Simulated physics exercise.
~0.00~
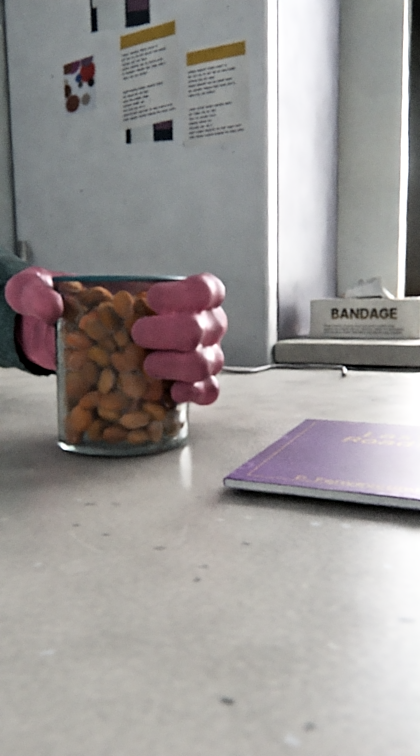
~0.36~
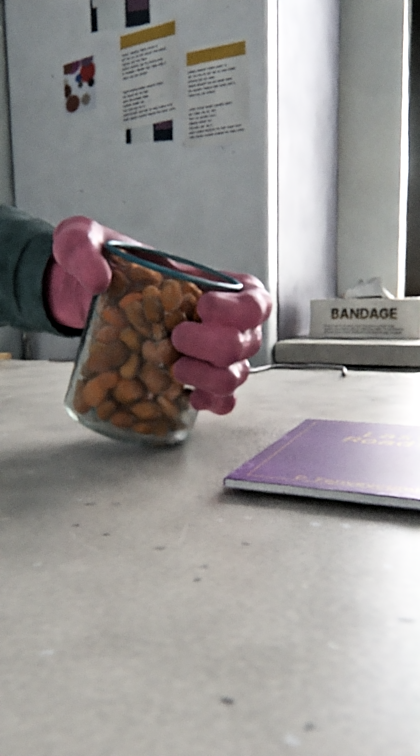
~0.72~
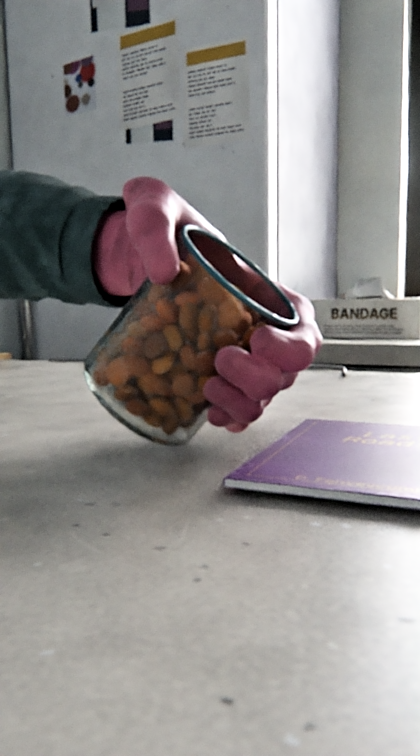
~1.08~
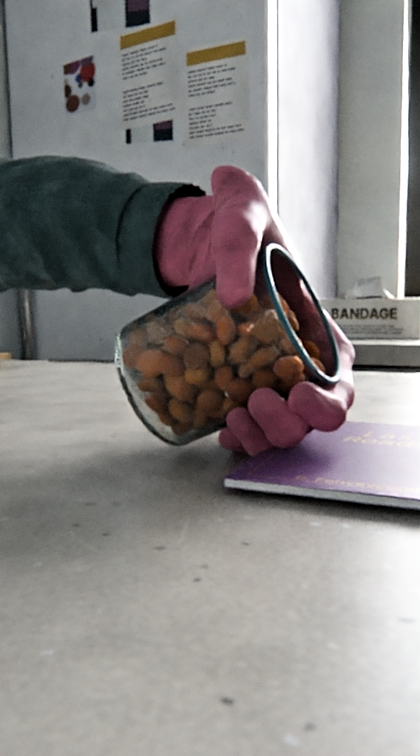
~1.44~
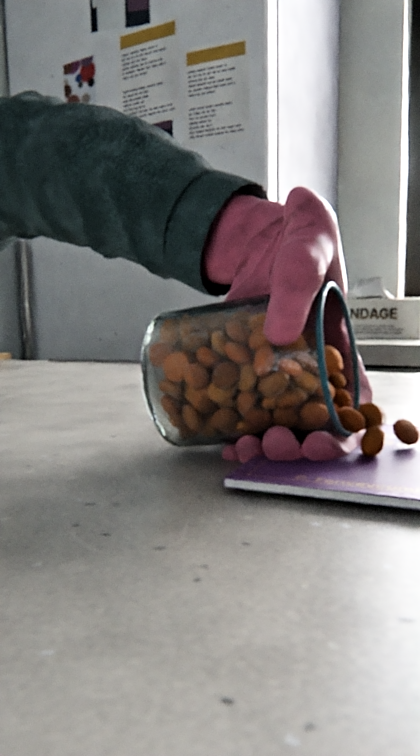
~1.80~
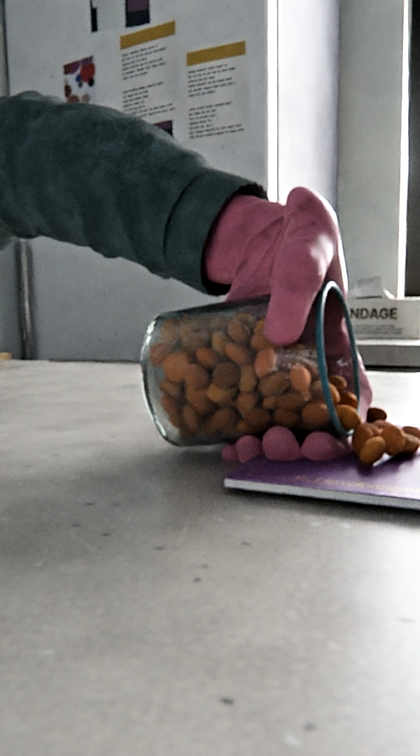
On a grey tabletop, a pink-gloved hand tips a glass rightward, spilling some brown pieces onto a purple book.
